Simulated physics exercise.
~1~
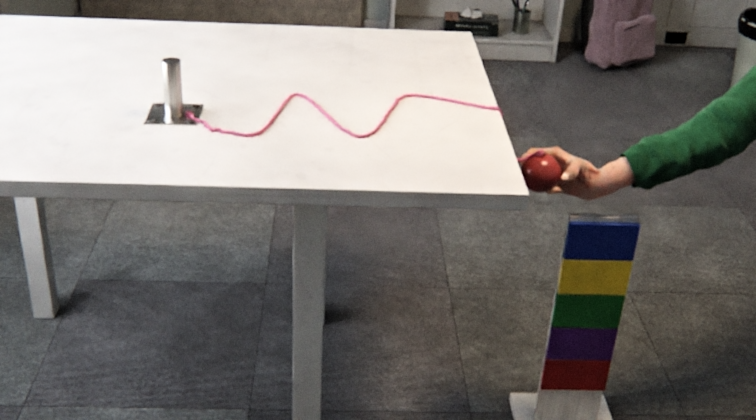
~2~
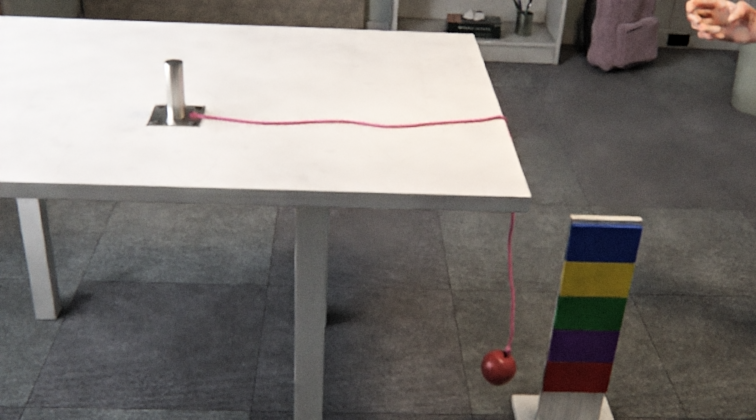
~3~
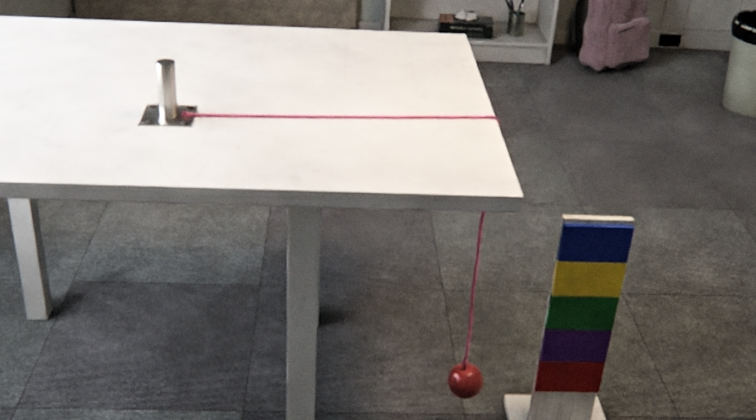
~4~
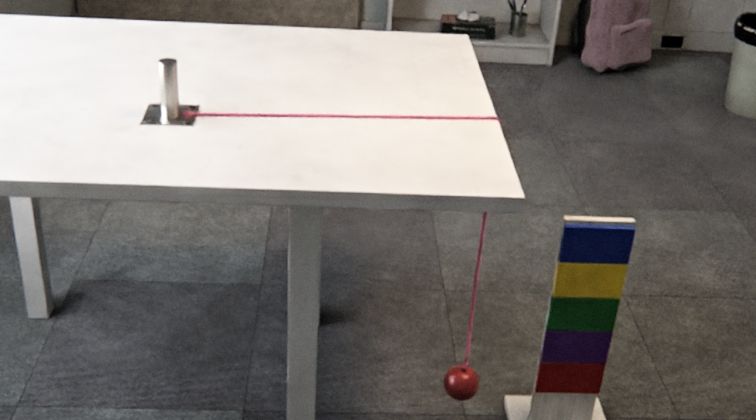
A red ball drops from a hand and hangs by a pink cord beside the red band.
